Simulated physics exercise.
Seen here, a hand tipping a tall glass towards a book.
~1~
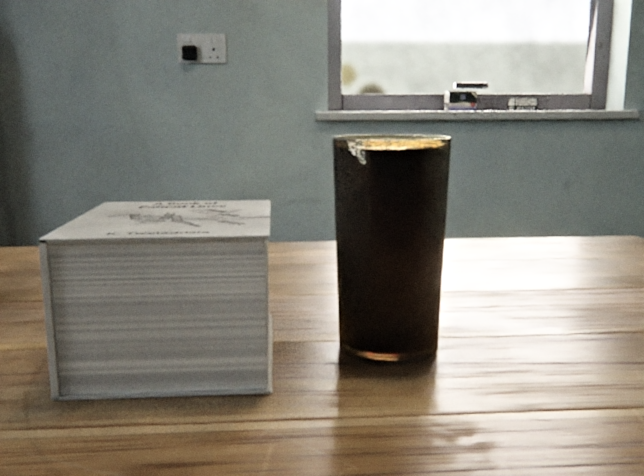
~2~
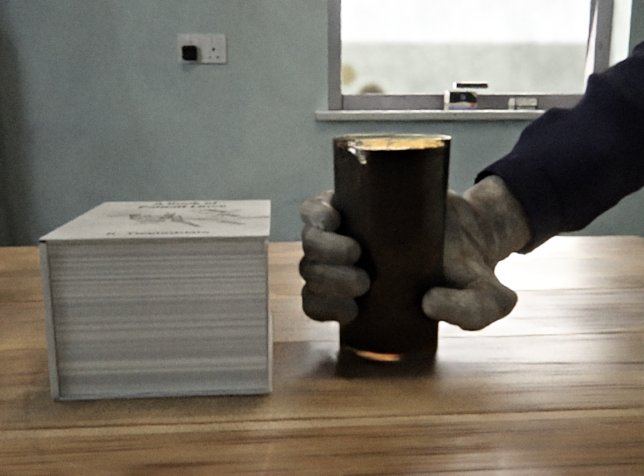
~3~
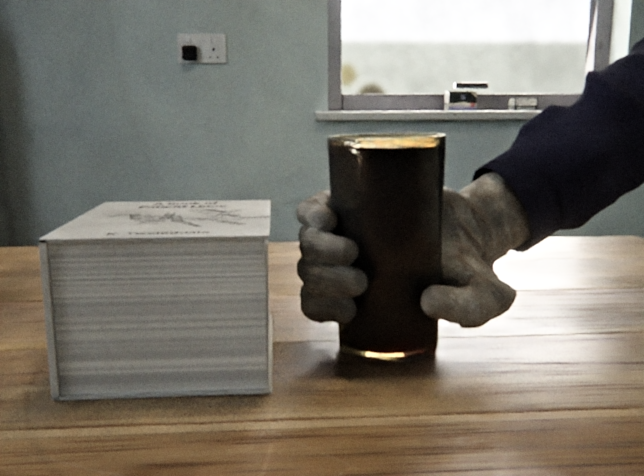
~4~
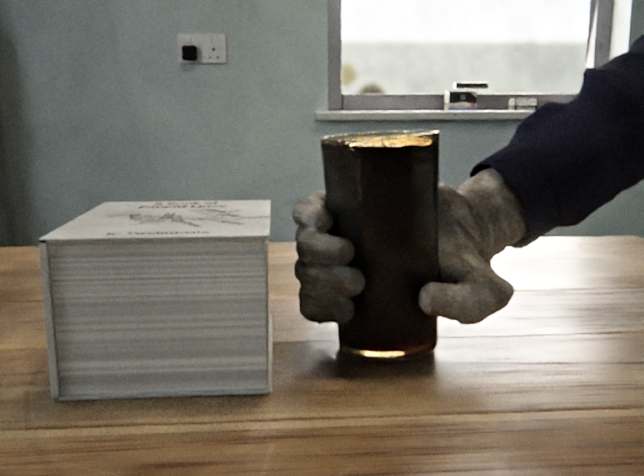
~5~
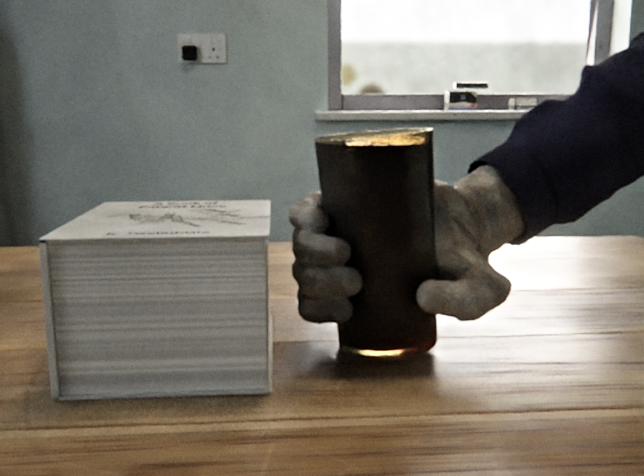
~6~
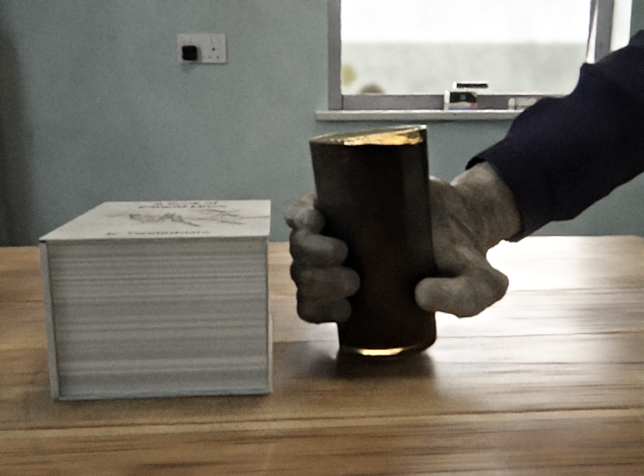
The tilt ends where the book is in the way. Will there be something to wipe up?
As it turns out, it slops over.
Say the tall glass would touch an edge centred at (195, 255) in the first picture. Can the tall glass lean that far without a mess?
Verdict: Leaks.
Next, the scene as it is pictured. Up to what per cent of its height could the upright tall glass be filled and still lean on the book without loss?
Close to 90 %.
Shortly, the tall glass leans by about 15°; it has lost some; all of the grape juice is inside.
Then, the tall glass leans by about 20°; it has lost some; nearly all of the grape juice is inside.
At the finish, the tall glass leans by about 25°, against the book; it has lost some; nearly all of the grape juice is inside.
